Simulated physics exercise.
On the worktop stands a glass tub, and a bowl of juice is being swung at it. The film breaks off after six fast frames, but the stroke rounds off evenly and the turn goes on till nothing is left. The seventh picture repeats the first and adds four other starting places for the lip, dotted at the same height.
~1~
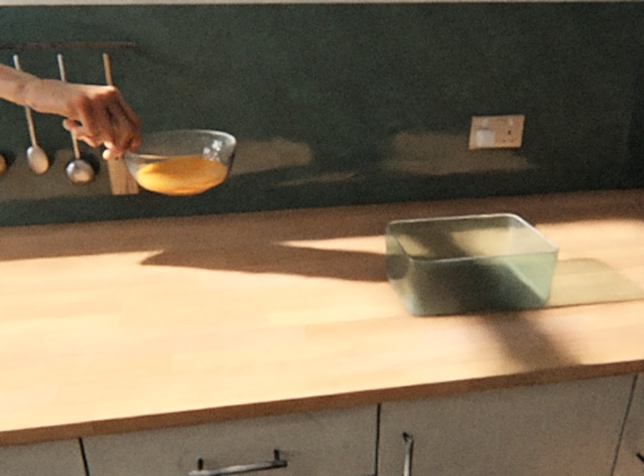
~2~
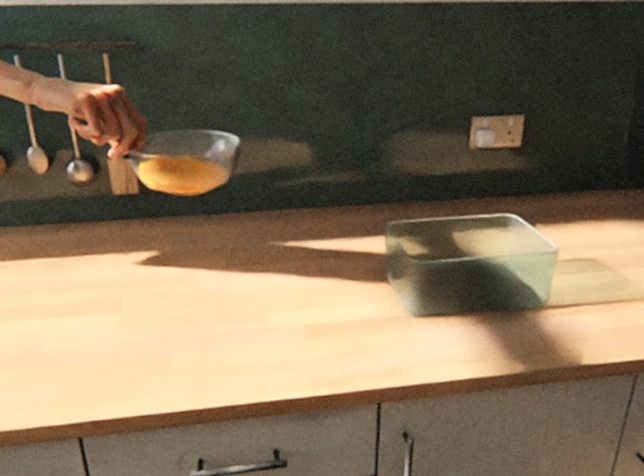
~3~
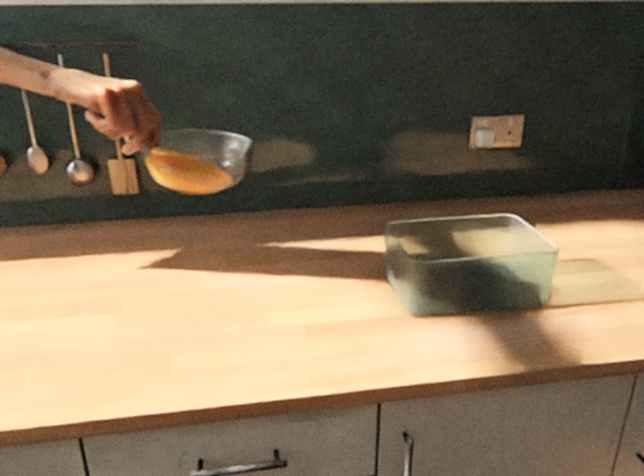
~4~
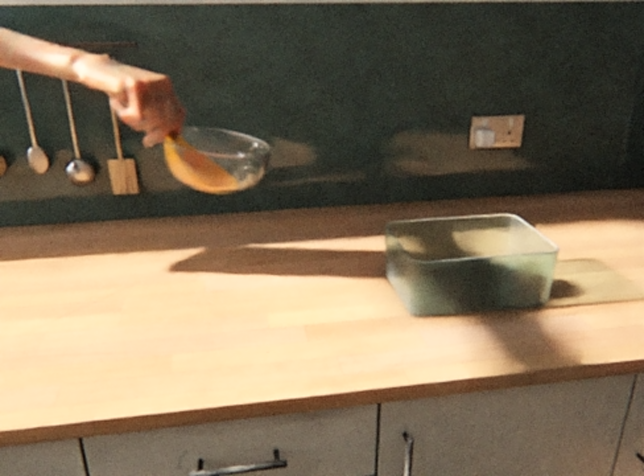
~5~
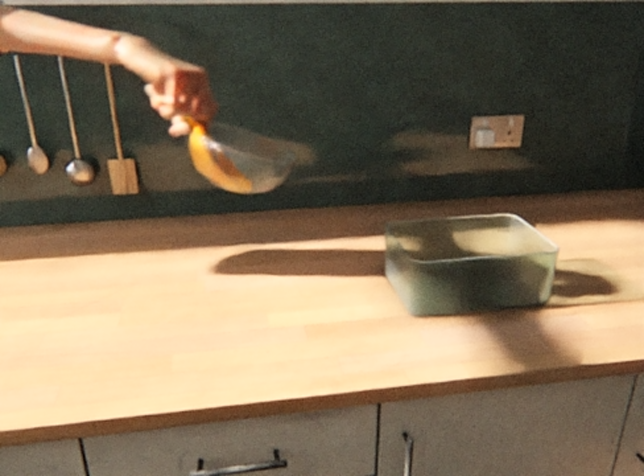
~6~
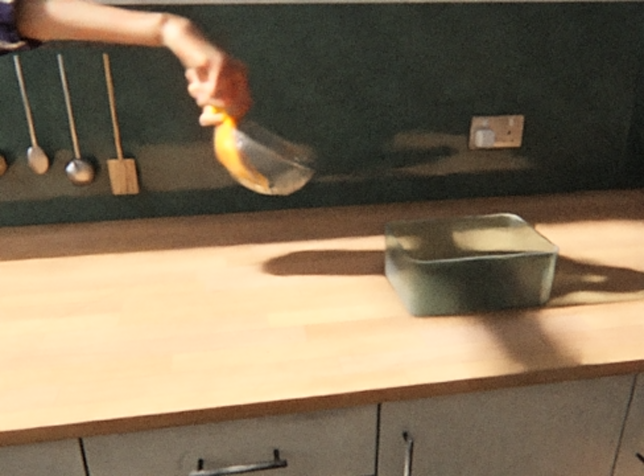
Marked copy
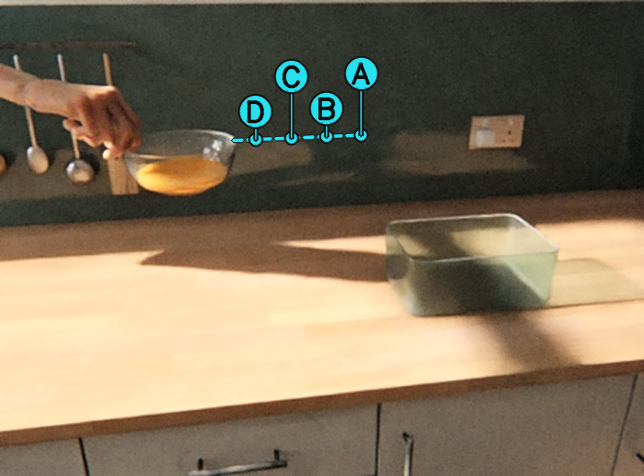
In the video, a hand swings a clear glass bowl of orange juice rightward above a wooden worktop toward a glass tub, tipping it increasingly as the juice rides up the side nearest the hand and over the rim.
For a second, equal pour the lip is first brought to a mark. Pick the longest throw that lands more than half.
Spot D.
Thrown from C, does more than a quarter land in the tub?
Yes.
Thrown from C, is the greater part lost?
No, that is safe.
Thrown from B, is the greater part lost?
No.
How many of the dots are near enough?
All of them.
In cyan, A at (361, 135); B at (326, 136); C at (291, 138); D at (255, 139).
For spot A, about 66 % lands in the tub, 4 % falls short and 30 % goes beside or beyond.
For spot B, about 83 % lands in the tub, 6 % falls short and 11 % goes beside or beyond.
For spot C, about 78 % lands in the tub, 12 % falls short and 9 % goes beside or beyond.
For spot D, about 69 % lands in the tub, 20 % falls short and 11 % goes beside or beyond.
